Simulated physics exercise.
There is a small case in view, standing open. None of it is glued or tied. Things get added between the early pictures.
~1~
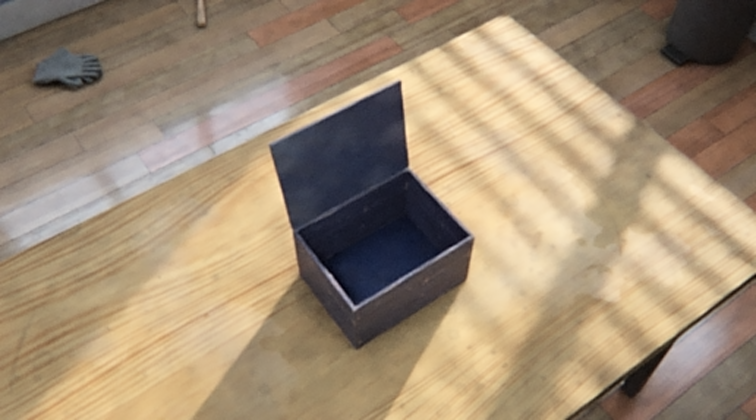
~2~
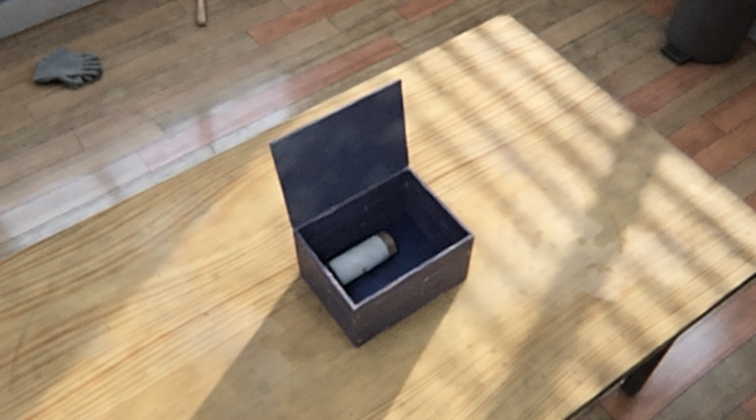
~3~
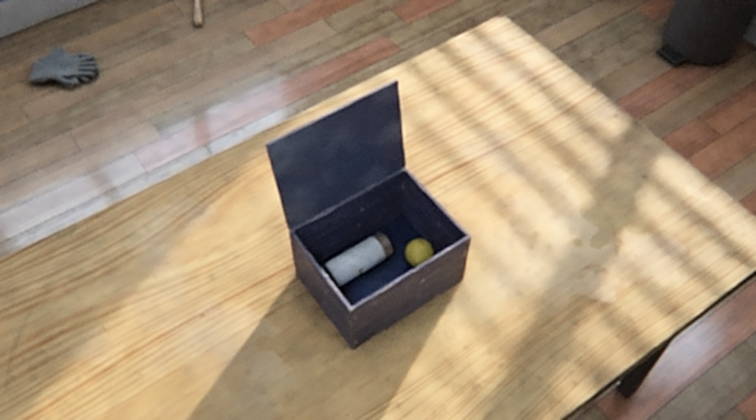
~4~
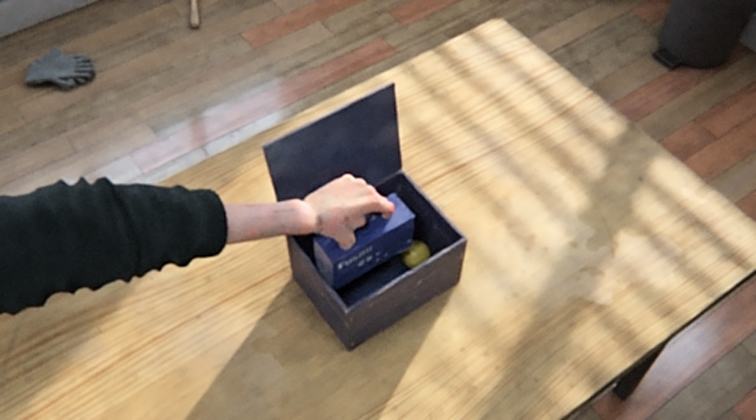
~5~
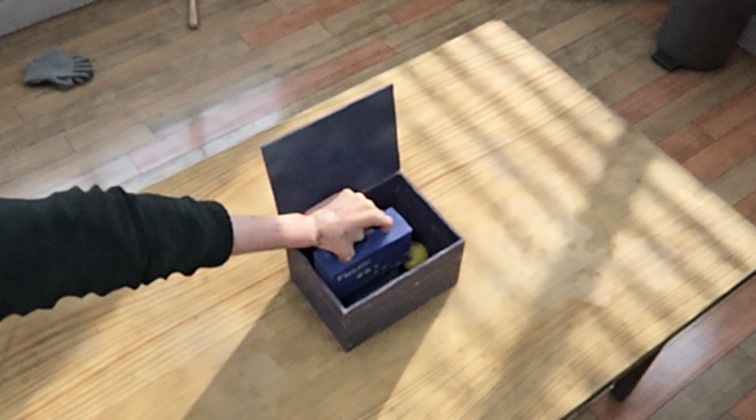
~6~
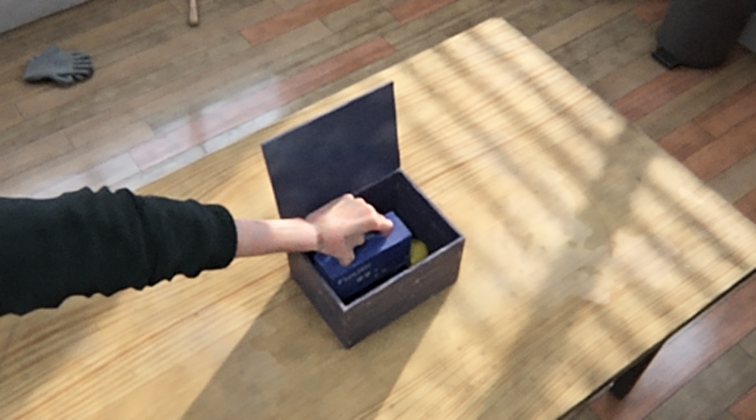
On a sunlit wooden table, an open dark box gaining a pale cylinder, then a yellow ball, before a hand lowers in a blue carton.
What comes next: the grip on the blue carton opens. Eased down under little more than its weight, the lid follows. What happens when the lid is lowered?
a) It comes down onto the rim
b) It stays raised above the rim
a, it comes down onto the rim.
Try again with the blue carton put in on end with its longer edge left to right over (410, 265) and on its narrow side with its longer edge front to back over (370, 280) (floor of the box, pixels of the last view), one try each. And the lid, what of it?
On the first try the lid goes all the way down, and on the second it stays partly open.
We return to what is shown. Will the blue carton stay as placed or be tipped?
By the end it has kept its angle.
Then, 0.40 s on from there, blue carton turned 16° from how it was put near (364, 277); white shaker shifted a little.
Then, 1.40 s on from there, lid 76° above the rim; blue carton shifted a little near (360, 273); white shaker shifted a little.
Then, 1.70 s on from there, lid 46° above the rim; blue carton shifted a little near (360, 273); white shaker shifted a little.
Then, 1.90 s on from there, lid 15° above the rim; blue carton shifted a little near (360, 273); white shaker shifted a little.
In the end, lid shut; moved from the start, blue carton; the other 2 unmoved. At the end, from the last picture's camera, blue carton near (360, 273).
